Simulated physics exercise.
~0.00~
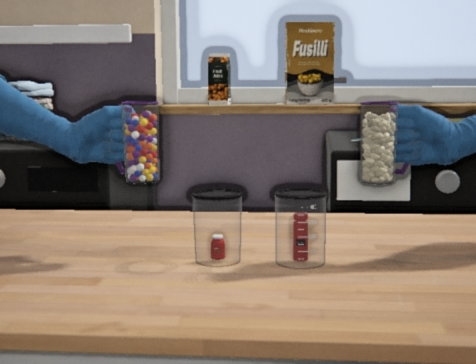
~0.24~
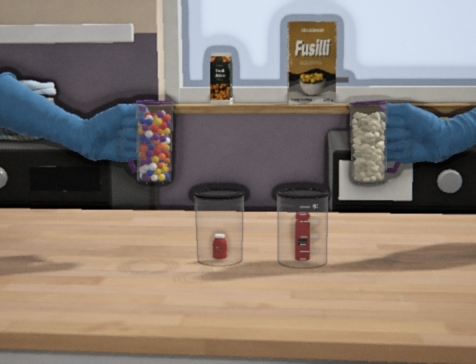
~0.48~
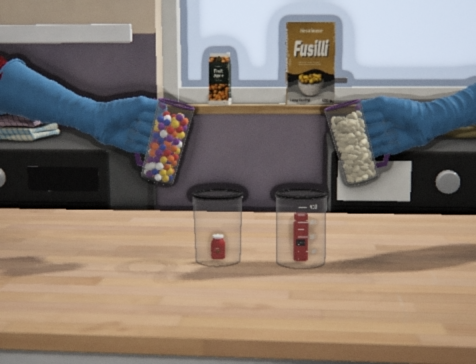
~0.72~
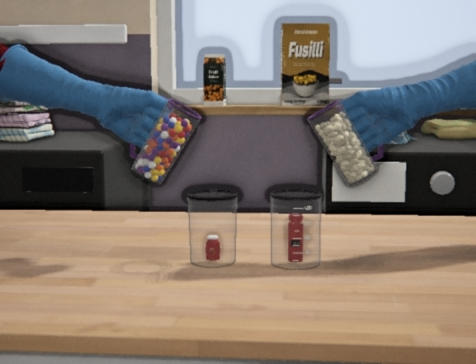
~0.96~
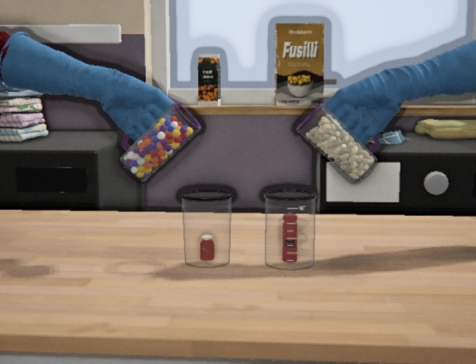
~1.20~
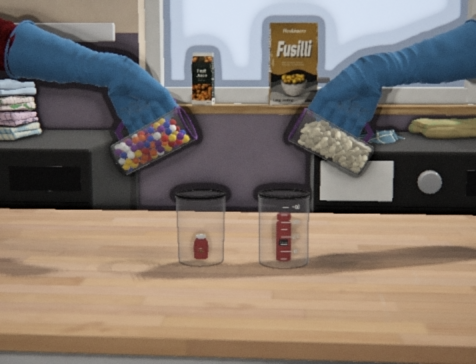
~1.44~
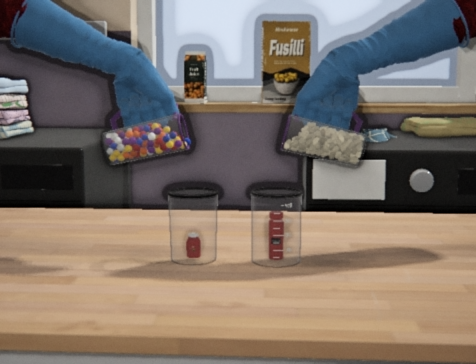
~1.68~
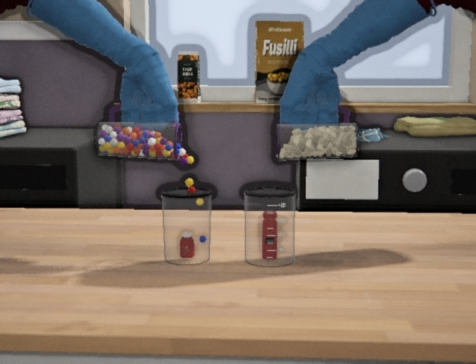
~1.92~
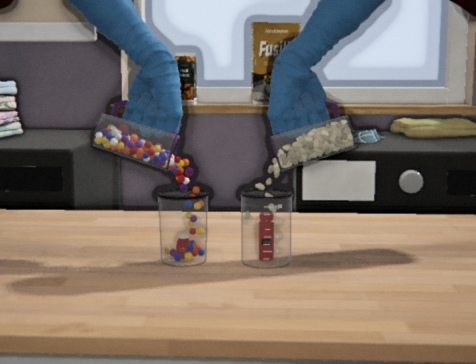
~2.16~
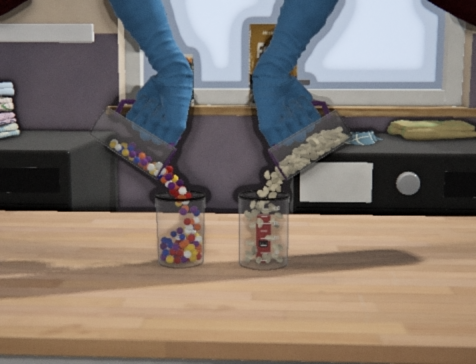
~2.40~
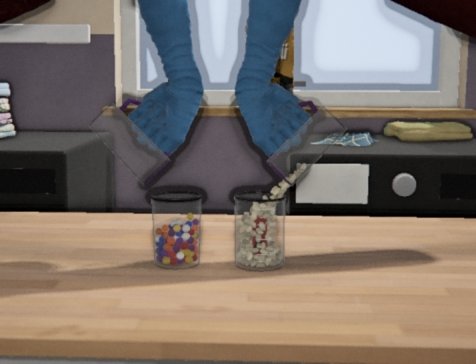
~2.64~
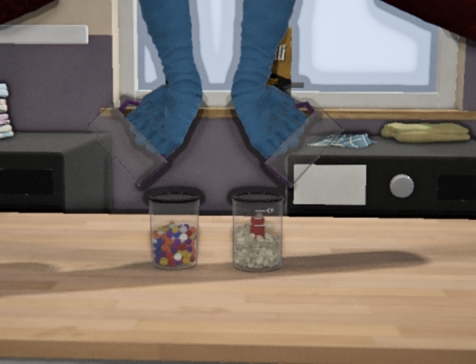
Two blue-gloved hands hold clear cups, the left filled with multicoloured beads and the right with whitish pieces, above a pale wooden counter seen from the front. Below stand two clear containers, the left holding a short red object and the right a taller red one, with a Fusilli packet on the windowsill behind. The hands move inward and tip the cups as the view drifts slightly right. Beads spill first on the left, then the pale pieces pour on the right. Both cups empty, leaving the containers about half full, the left object buried and the right one's top still showing.
